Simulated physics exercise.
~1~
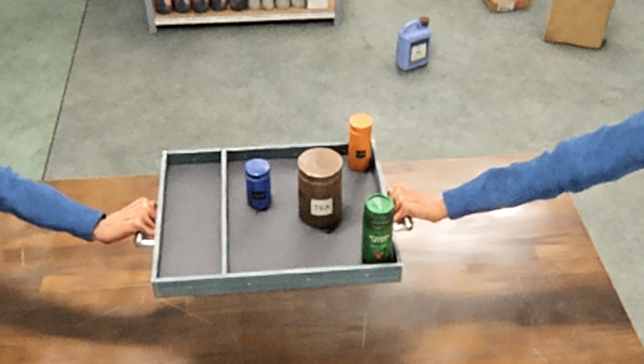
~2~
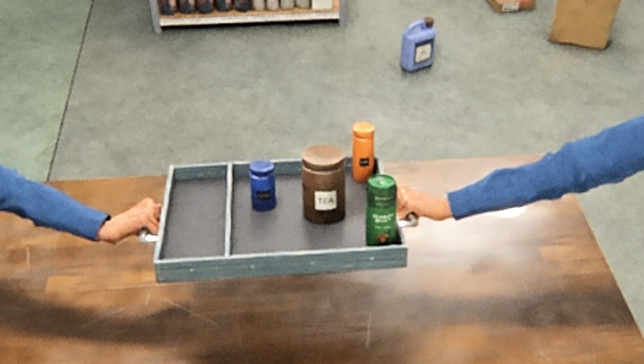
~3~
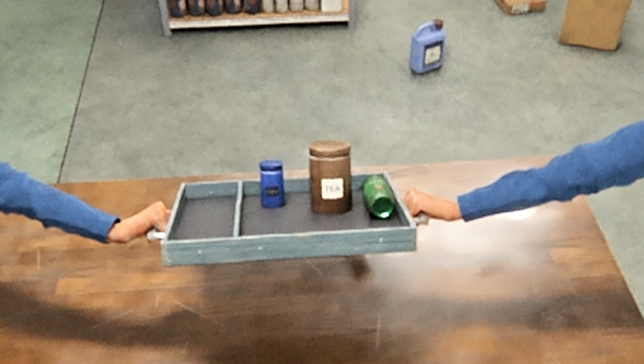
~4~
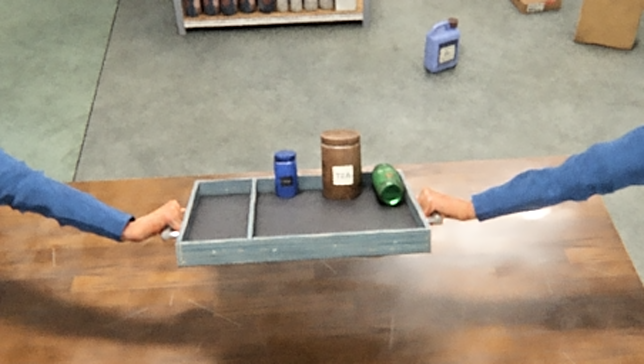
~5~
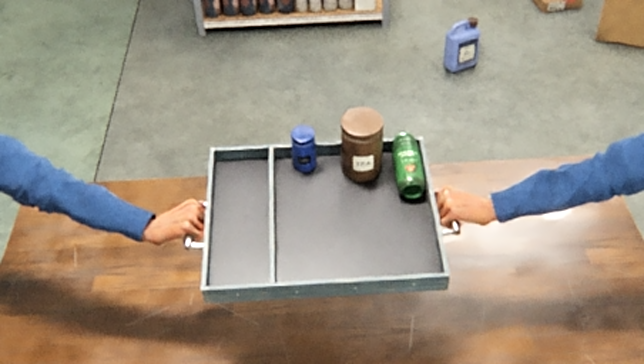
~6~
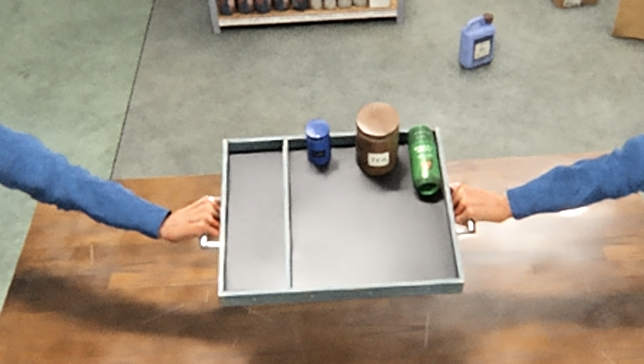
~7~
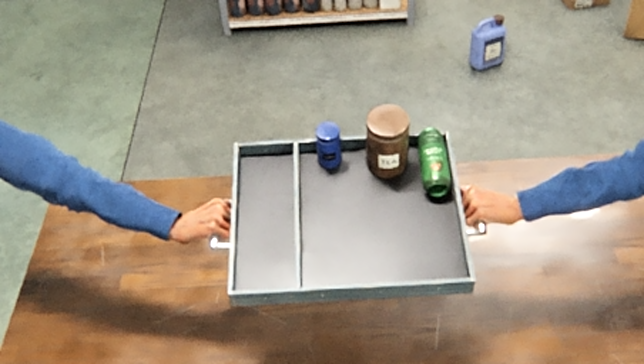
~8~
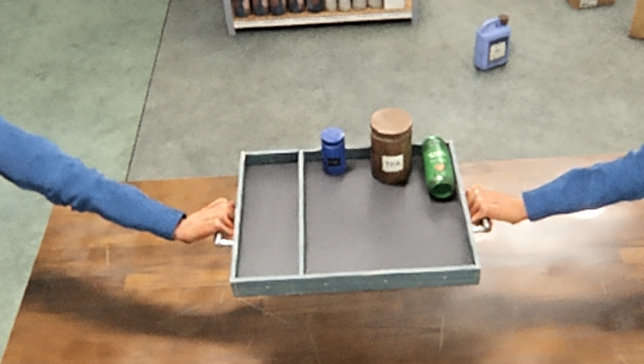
Two hands tipped a tray away from them, then back the other way and level, as the orange shaker disappeared over the far side and the green can toppled, leaving it lying beside the upright brown jar and blue shaker near the far edge.
